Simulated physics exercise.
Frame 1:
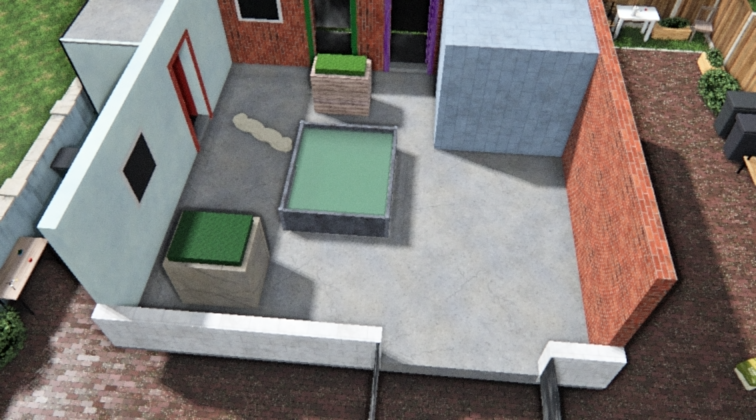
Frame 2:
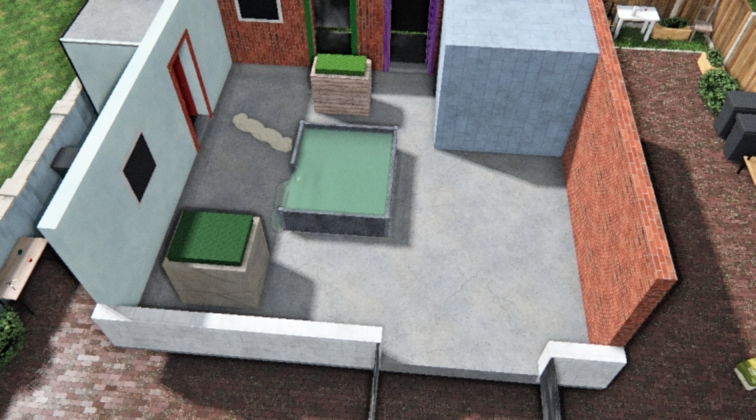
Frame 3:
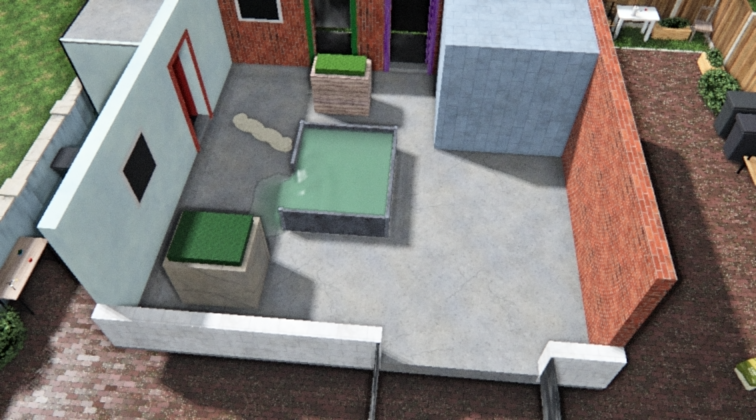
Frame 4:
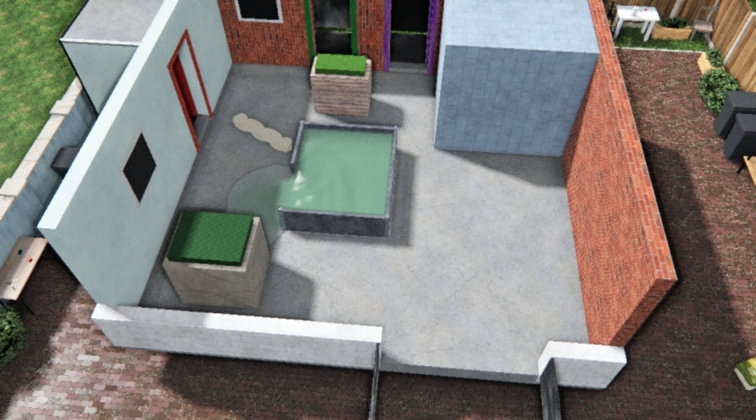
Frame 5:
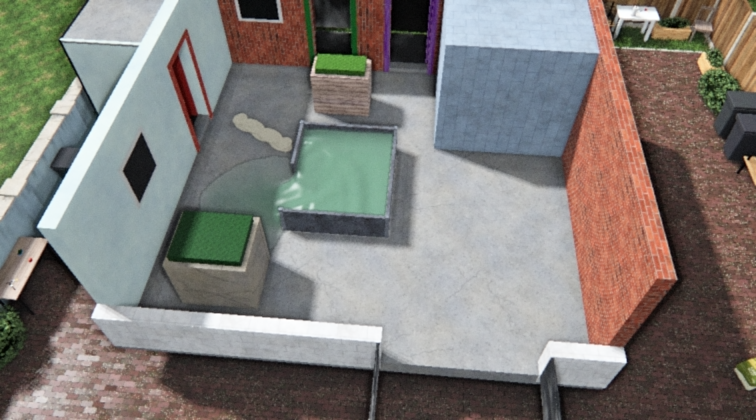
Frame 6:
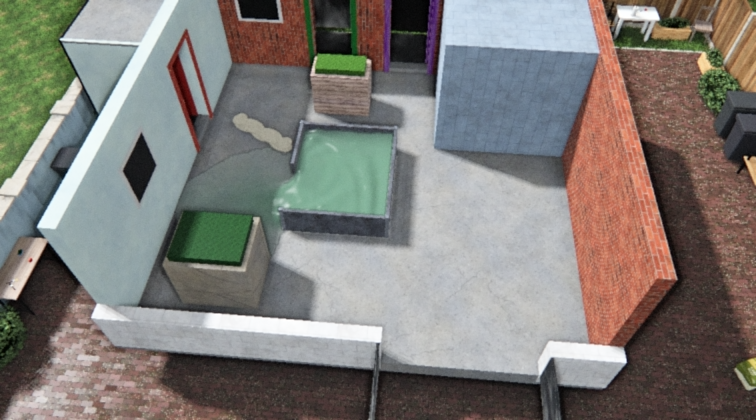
The footage shows a walled yard from above, where still green water in a rectangular tank begins pouring through a gap on its left side and spreads leftward across the grey ground behind a planter, rippling the tank's surface.
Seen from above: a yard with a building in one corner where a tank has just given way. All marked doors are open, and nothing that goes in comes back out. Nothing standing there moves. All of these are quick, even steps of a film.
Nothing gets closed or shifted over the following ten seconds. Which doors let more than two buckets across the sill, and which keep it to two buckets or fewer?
At the end, the green door does not surpass two buckets. The purple door does not surpass two buckets. The red door does not surpass two buckets.
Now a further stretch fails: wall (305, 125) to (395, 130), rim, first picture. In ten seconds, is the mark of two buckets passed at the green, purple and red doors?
The green one tops the mark; the purple one tops the mark; the red one falls short.
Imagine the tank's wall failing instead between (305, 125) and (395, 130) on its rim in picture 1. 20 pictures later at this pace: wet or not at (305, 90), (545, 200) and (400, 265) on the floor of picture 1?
Taking the three spots as listed, they end up inundated, spared and spared.
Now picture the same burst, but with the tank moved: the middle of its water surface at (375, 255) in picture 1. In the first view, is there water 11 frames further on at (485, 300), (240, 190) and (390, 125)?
Bone-dry, soaked, bone-dry.
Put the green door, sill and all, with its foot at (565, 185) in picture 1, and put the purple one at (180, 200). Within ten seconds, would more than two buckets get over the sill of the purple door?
As I see it, the purple door exceeds the limit.
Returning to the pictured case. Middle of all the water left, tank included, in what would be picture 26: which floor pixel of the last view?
That comes out near (270, 198).
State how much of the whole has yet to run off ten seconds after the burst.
Near 98 percent, give or take.
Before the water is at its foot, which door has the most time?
It's the purple one.
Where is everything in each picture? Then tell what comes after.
The first frame shows still water in the water tank at (342, 169).
In the second frame, water pours out at (291, 199) and has run to a hidden place.
In the third frame, water pours out at (291, 200) and has run to (265, 183).
In the fourth frame, water pours out at (291, 200) and has run to (236, 188).
In the fifth frame, the front is at (208, 191), out from the gap at (291, 200).
In the sixth frame, water pours out at (291, 200) and has run to (184, 189).
A moment on, water covers 15 % of the floor; the green door not reached, the purple door not reached, the red door wet at the sill, nothing in.
Next, water covers 20 % of the floor; the green door not reached, the purple door not reached, the red door wet at the sill, nothing in.
Then, water covers 30 % of the floor; the green door not reached, the purple door not reached, the red door wet at the sill, nothing in.
Later, water covers 60 % of the floor; the green door wet at the sill, nothing in, the purple door wet at the sill, nothing in, the red door under two buckets in.
In the end, water covers 85 % of the floor; the green door wet at the sill, nothing in, the purple door wet at the sill, nothing in, the red door under two buckets in.
